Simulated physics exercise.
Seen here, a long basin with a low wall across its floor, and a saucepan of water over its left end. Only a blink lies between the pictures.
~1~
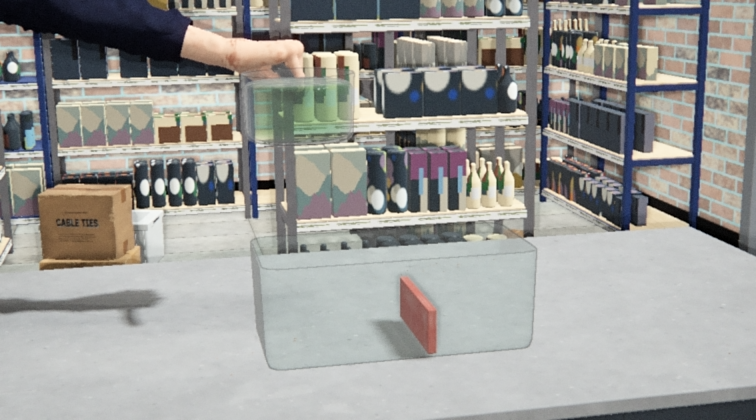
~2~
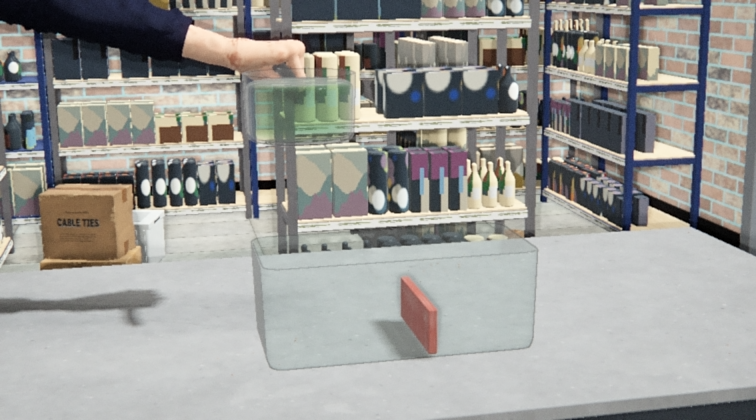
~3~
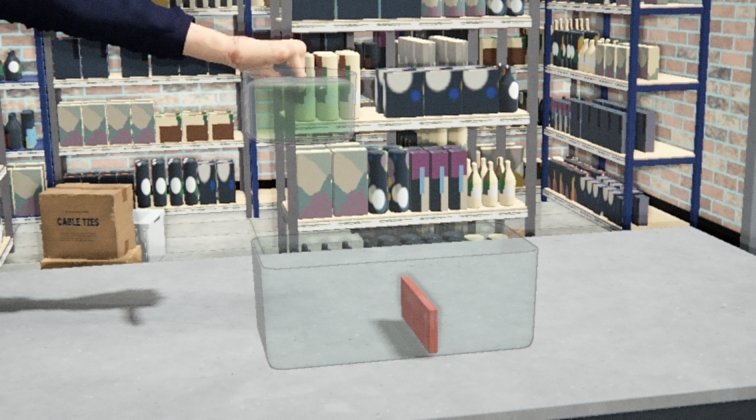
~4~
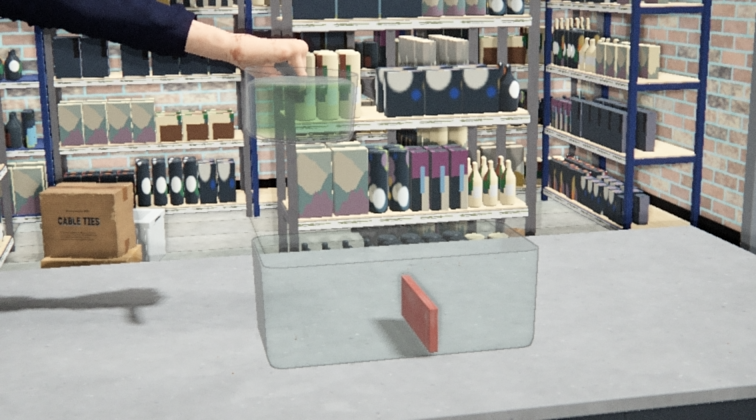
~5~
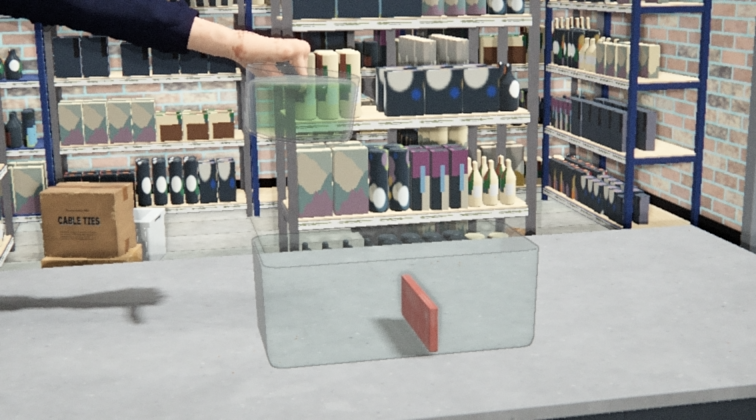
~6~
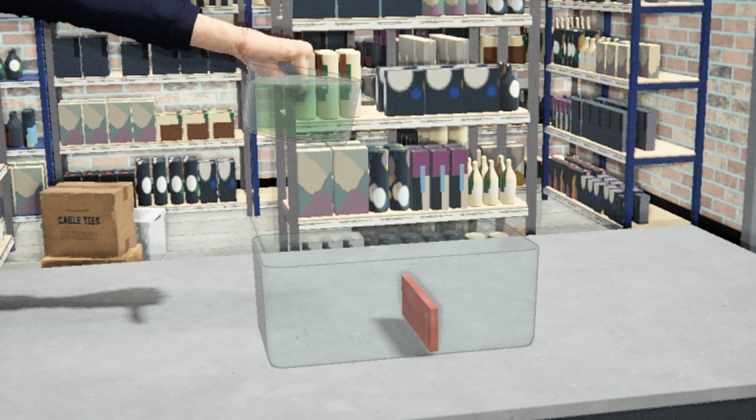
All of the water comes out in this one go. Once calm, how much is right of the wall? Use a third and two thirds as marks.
In the end from a third to two thirds is right of the wall.
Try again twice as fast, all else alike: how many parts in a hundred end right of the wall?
About 30 per cent.
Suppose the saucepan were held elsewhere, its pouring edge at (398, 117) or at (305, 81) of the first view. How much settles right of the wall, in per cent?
About 85 and 5 per cent.
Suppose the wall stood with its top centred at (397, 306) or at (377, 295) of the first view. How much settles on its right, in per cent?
In turn 70 and 95 in a hundred.
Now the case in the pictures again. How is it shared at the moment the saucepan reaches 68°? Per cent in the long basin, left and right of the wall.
Left about 5, right about 5.
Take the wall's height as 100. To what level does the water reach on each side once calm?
Some 20 per cent left and 40 right.
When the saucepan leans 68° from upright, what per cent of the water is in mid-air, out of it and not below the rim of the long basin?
Near 35 %.
A moment on, the saucepan is tipped part way and 61 per cent is still to pour, 3 is left of the wall and 4 right of it.
Next, the saucepan is tipped right over and 11 per cent is still to pour, 21 is left of the wall and 52 right of it.
Then the saucepan is tipped right over and 1 per cent is still to pour, 42 is left of the wall and 54 right of it.
Later the saucepan is tipped right over and 0 per cent is still to pour, 44 is left of the wall and 55 right of it.
At rest 44 per cent lies left of the wall, 55 right of it and 1 outside.
